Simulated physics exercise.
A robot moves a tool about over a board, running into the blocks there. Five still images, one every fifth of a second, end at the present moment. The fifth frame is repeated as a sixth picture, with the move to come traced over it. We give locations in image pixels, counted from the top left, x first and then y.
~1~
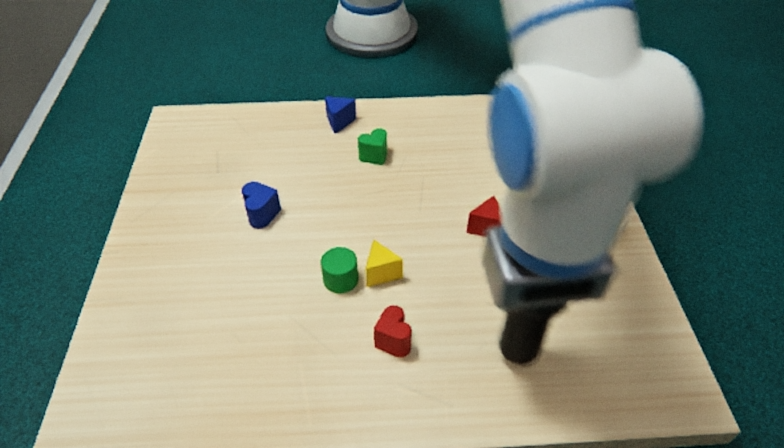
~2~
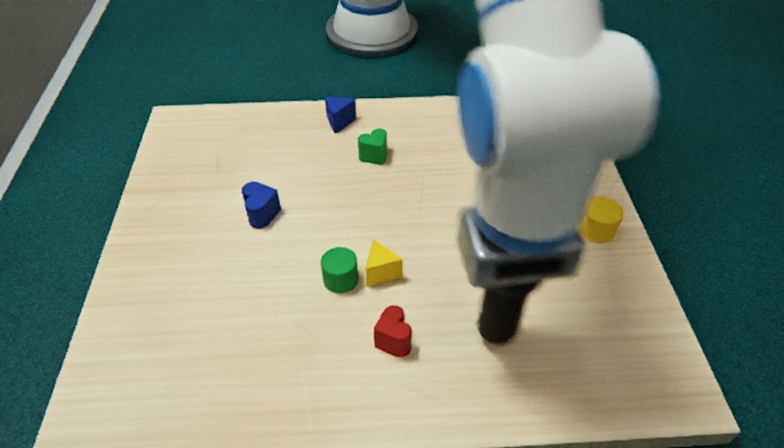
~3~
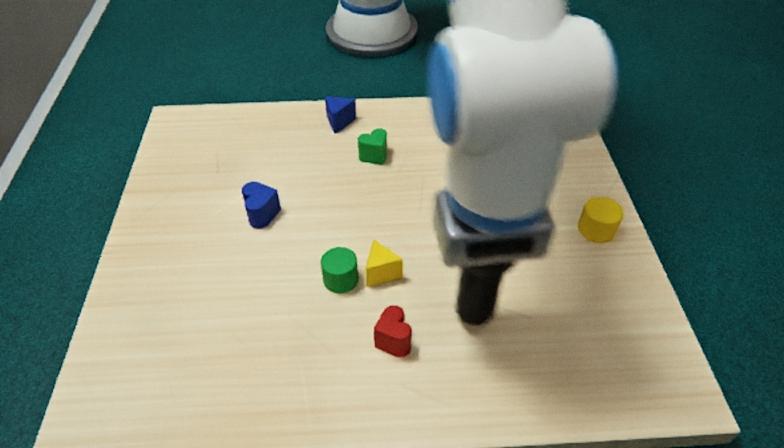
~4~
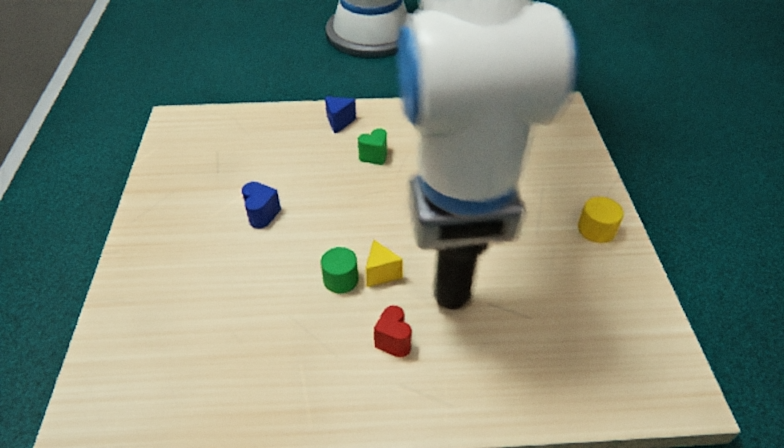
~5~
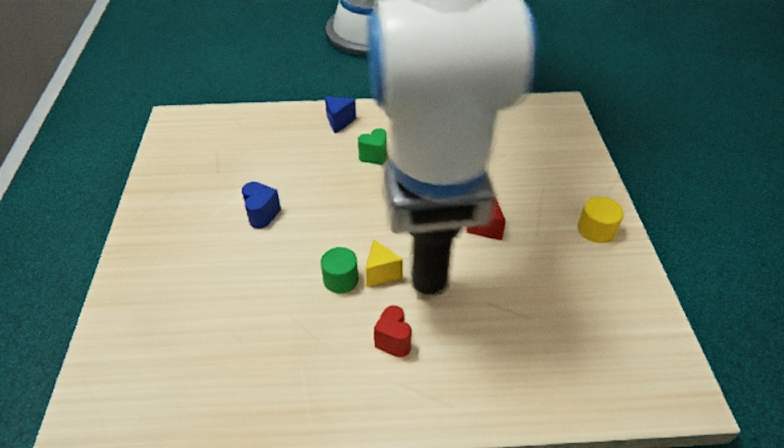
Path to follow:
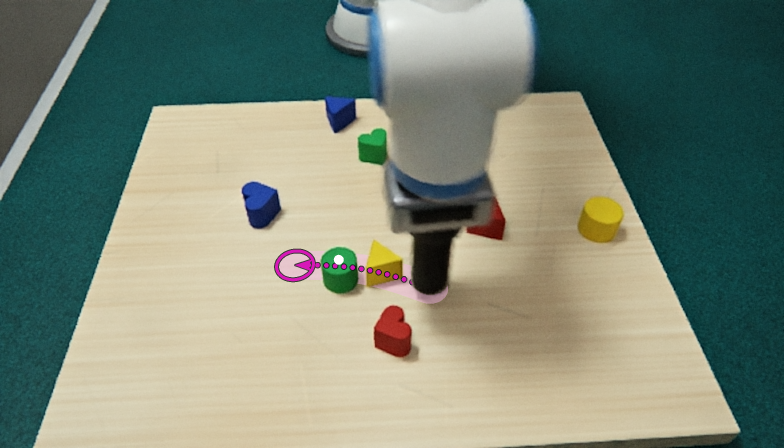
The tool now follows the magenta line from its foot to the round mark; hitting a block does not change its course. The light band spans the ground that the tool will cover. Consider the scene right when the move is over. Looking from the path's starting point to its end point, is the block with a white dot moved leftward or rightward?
Left-hand side.
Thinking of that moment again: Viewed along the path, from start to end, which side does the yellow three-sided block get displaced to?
Taking start-to-end as forward, the block's sideways shift goes to the right.
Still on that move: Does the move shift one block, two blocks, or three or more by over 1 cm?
It's going to be two.
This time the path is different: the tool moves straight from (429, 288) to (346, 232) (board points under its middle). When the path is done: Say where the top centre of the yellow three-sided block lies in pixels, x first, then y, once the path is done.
About (335, 237).
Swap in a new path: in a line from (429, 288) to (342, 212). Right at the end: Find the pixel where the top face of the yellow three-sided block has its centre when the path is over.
I'd place it at (351, 237), taking the centre of its top.
The line goes from (429, 288) through (363, 269) to (295, 265); the dot is on the green circle.
What follows on the original path. One third of the way, tool (384, 265); green circle (332, 261); yellow three-sided block (356, 245), turned 50° anticlockwise.
Two thirds of the way, tool (339, 258); green circle (306, 265); yellow three-sided block (311, 235), turned 55° anticlockwise.
At the end, tool (293, 257); green circle (279, 275); yellow three-sided block (279, 226); red heart unmoved.
